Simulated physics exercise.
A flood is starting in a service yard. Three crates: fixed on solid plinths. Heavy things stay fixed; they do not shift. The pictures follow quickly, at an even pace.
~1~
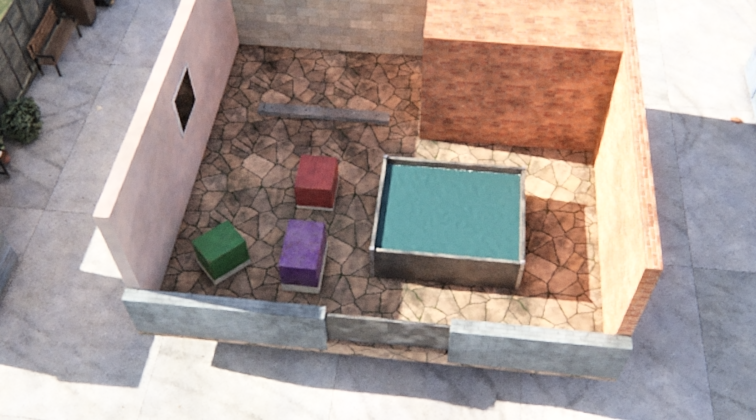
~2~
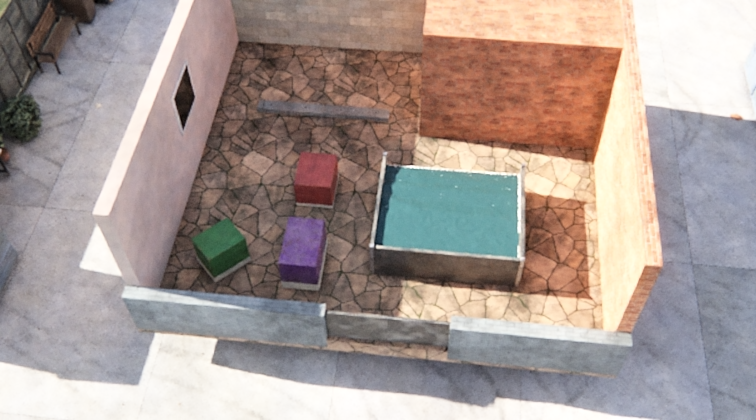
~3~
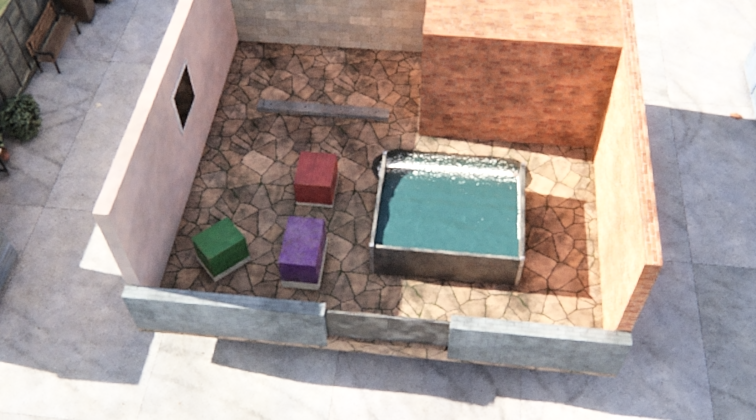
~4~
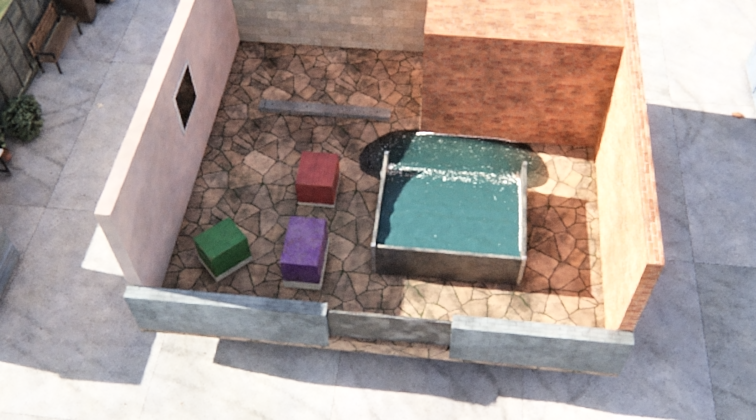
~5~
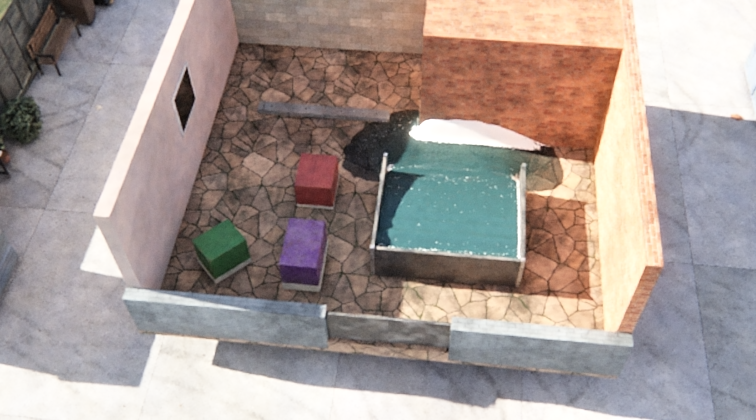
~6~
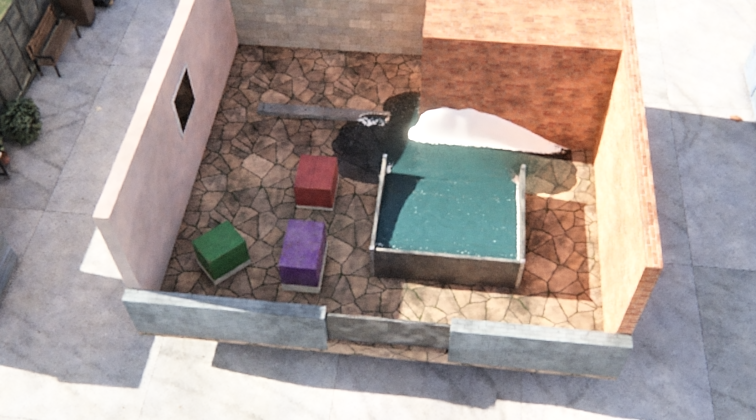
Water poured out of the far side of a tank in a walled yard, spreading across the stone paving and splashing up against the brick wall, while the red, green and purple crates stayed still.
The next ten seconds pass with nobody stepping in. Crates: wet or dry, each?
Red crate wet, green crate wet, purple crate dry.
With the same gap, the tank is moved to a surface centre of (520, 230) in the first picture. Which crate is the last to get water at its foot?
My pick is the one in green.
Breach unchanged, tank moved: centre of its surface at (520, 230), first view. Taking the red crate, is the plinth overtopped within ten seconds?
Looking at red: It is inundated.
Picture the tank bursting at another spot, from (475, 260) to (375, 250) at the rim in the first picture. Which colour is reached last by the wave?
Answer: The crate marked red.
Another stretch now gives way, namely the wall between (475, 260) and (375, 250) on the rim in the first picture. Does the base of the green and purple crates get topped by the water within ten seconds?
The green crate is flooded, the purple crate is flooded.
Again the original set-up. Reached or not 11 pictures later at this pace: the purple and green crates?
By then the purple crate has stayed dry and the green crate has stayed dry.
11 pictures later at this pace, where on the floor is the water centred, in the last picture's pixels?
I'd place it roughly at (447, 177).
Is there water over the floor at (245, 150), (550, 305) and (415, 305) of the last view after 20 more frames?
Point one sodden, point two sodden, point three left clear.
A moment on, water covers 25 % of the floor; the red crate water round its plinth, the green crate not reached, the purple crate not reached.
Next, water covers 45 % of the floor; the red crate water round its plinth, the green crate not reached, the purple crate not reached.
Then, water covers 70 % of the floor; the red crate water round its plinth, the green crate not reached, the purple crate not reached.
Later, water covers 95 % of the floor; the red crate water round its plinth, the green crate water round its plinth, the purple crate water round its plinth.
In the end, water covers 100 % of the floor; the red crate was topped, the green crate was topped, the purple crate stayed above the water.
